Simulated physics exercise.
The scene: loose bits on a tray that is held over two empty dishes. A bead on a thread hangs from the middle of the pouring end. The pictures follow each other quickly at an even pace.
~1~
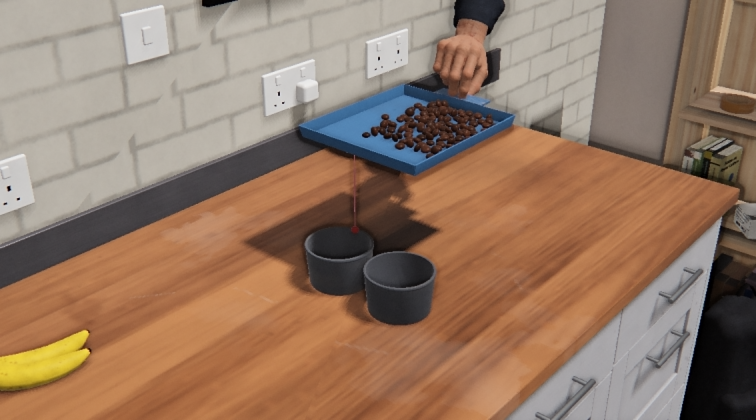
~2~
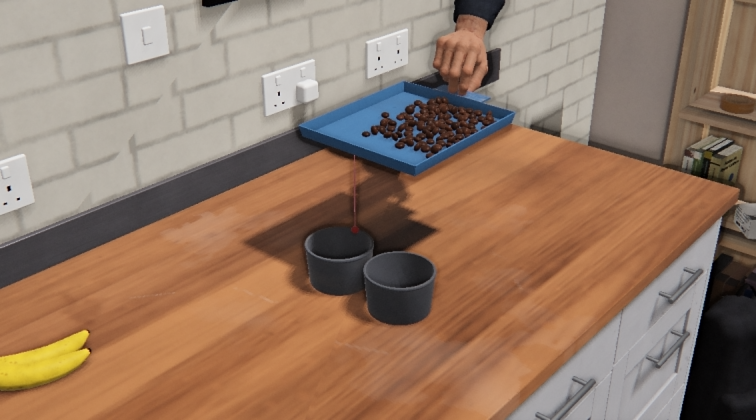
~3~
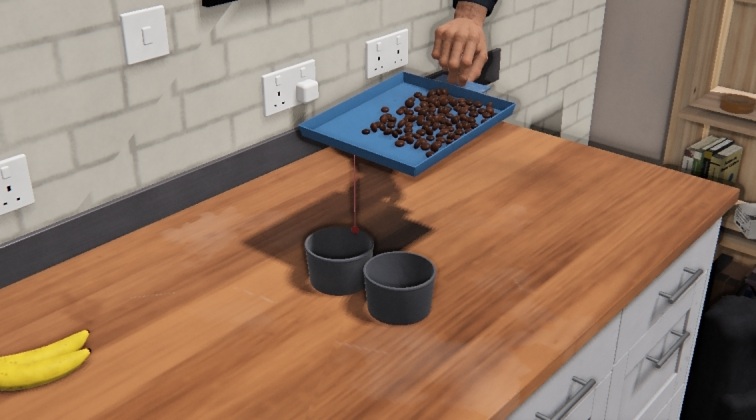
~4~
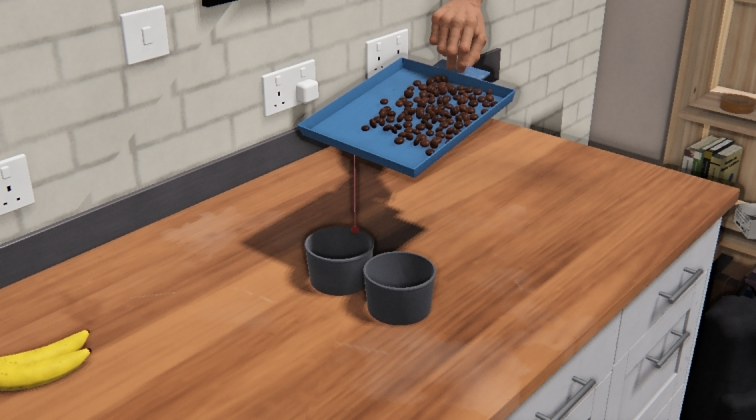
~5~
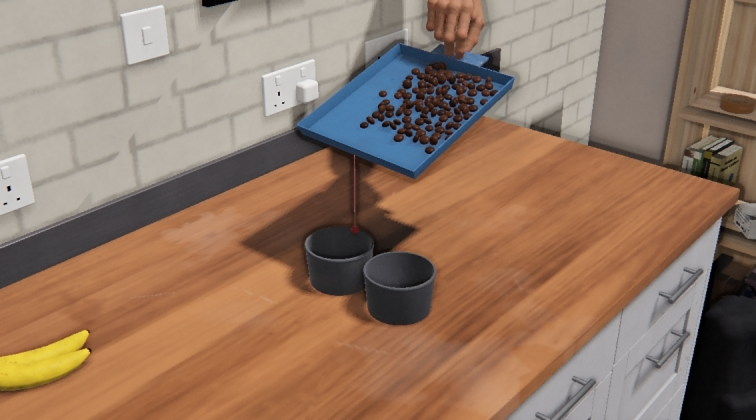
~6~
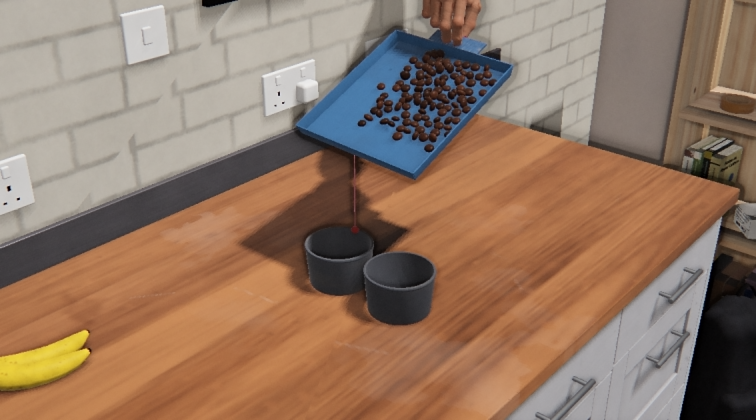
Kitchen worktop, a hand raising the back of a blue tray of small brown pieces, tilting it above two dark empty dishes.
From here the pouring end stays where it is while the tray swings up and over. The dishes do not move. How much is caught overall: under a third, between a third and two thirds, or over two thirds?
Caught overall: Between a third and two thirds.
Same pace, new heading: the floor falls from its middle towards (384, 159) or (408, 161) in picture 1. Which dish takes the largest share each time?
First the dish on the right, then the dish on the right.
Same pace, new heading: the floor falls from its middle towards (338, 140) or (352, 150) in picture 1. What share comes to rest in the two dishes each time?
First some 10, then 30 per cent.
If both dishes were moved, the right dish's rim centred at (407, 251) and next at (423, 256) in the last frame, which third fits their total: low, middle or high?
First under a third, then below one third.
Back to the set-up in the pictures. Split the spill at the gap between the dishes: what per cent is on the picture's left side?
It comes to 90 per cent or so.
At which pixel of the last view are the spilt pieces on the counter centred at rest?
Roughly at (290, 329).
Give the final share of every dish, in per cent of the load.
The left dish has 20 per cent, the right dish has 30.
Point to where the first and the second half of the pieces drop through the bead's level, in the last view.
The first part at (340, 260); the rest at (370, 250).
Just after the last frame, tray tipped steeply; the larger part on the tray; roughly a quarter in the air.
A moment on, tray tipped past a quarter turn; about a tenth on the tray; roughly a quarter in the right dish; about a tenth in the left dish; roughly half outside both; about a tenth in the air.
Further on, tray tipped past a quarter turn; roughly a third in the right dish; about a tenth in the left dish; roughly half outside both.
When it is over, tray tipped past a quarter turn; roughly a third in the right dish; about a tenth in the left dish; roughly half outside both.
